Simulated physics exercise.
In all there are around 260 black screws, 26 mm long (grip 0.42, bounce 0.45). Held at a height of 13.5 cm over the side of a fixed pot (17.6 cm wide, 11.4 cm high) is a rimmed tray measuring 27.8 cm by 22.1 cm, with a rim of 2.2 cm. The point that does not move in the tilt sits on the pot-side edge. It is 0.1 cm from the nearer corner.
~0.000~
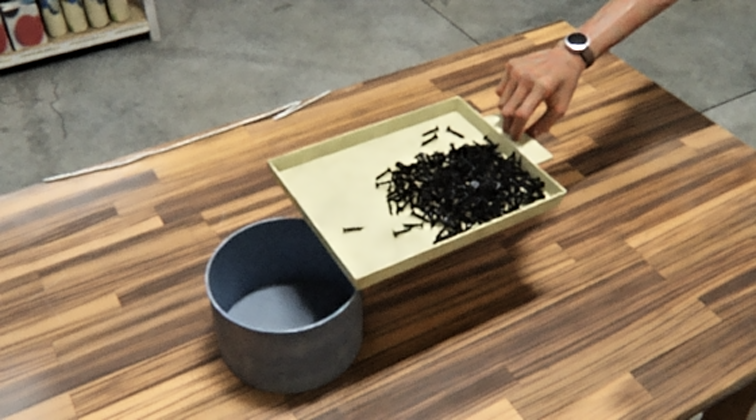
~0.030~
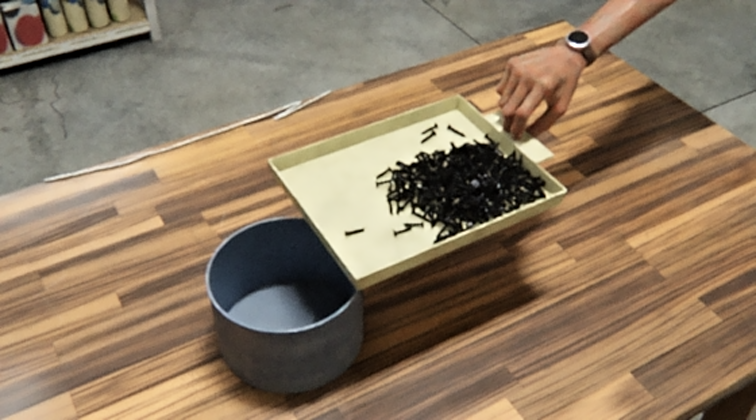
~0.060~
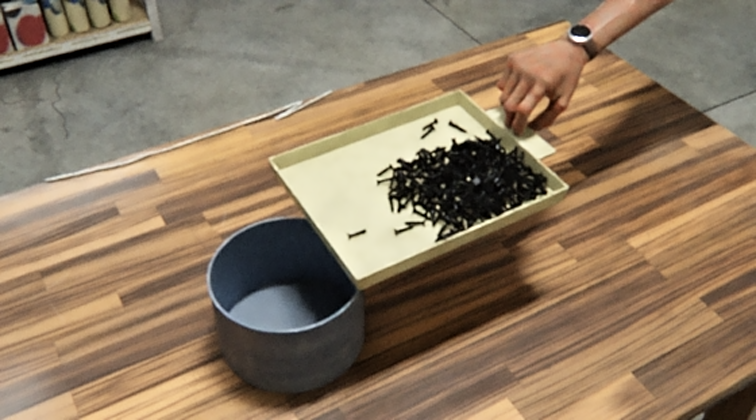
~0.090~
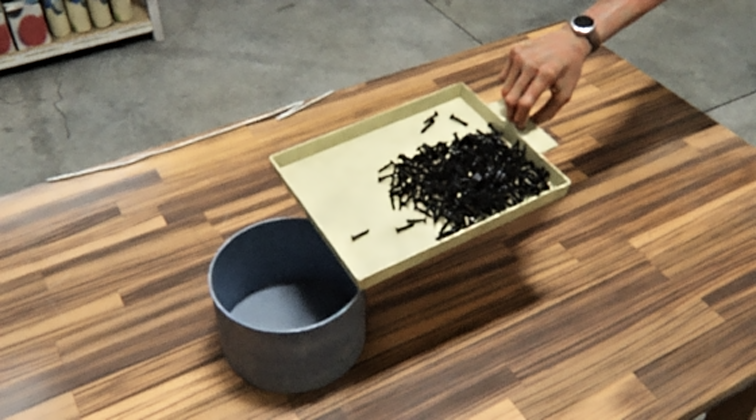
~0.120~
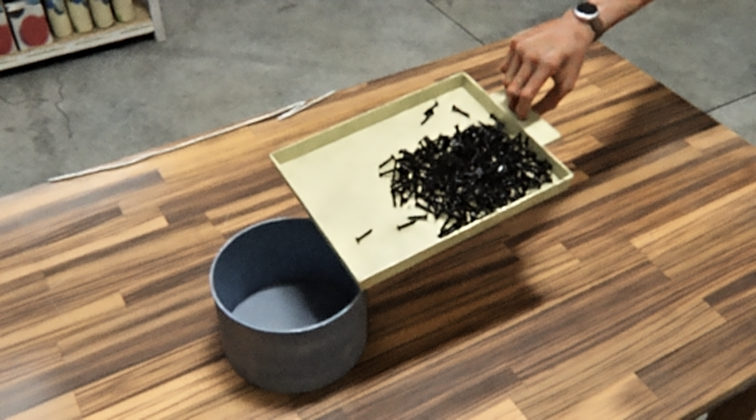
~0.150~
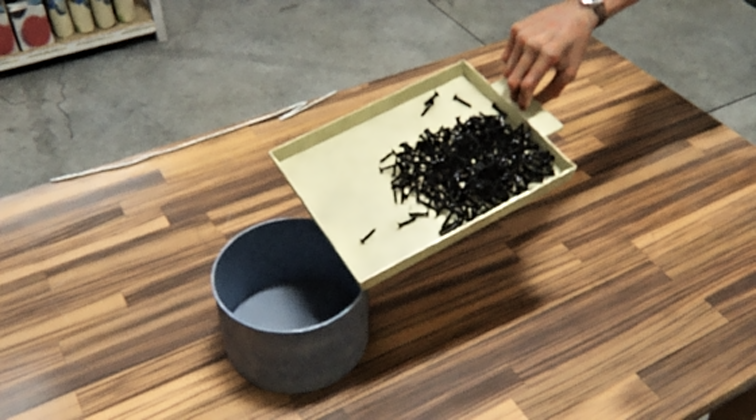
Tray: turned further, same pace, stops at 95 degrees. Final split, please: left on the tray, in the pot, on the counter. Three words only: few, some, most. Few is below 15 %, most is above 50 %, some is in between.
Tray - few, pot - some, counter - most.
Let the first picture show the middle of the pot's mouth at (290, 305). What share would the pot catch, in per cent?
Estimate: ~ 95 %.
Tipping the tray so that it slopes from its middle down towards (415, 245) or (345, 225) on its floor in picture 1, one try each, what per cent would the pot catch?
The share comes to roughly 0 in a hundred, then roughly 85 in a hundred.
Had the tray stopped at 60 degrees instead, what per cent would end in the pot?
Roughly 25 %.
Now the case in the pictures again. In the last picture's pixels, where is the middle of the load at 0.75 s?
My estimate is roughly (327, 297).
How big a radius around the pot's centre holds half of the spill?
That comes to near 18 cm.
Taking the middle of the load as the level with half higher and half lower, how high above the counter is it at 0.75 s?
Median height: Approx. 16 cm.
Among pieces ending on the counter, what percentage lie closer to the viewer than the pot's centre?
Some 100 per cent.
After 0.51 s, tilt 51 degrees; the tray holds 100 %, the pot 0 %.
After 0.75 s, tilt 79 degrees; the tray holds 60 %, the pot 5 %.
After 1.10 s, tilt 95 degrees; the tray holds 0 %, the pot 20 %.
At rest (2.2 s), tray 0 %, pot 20 %, counter 80 %.
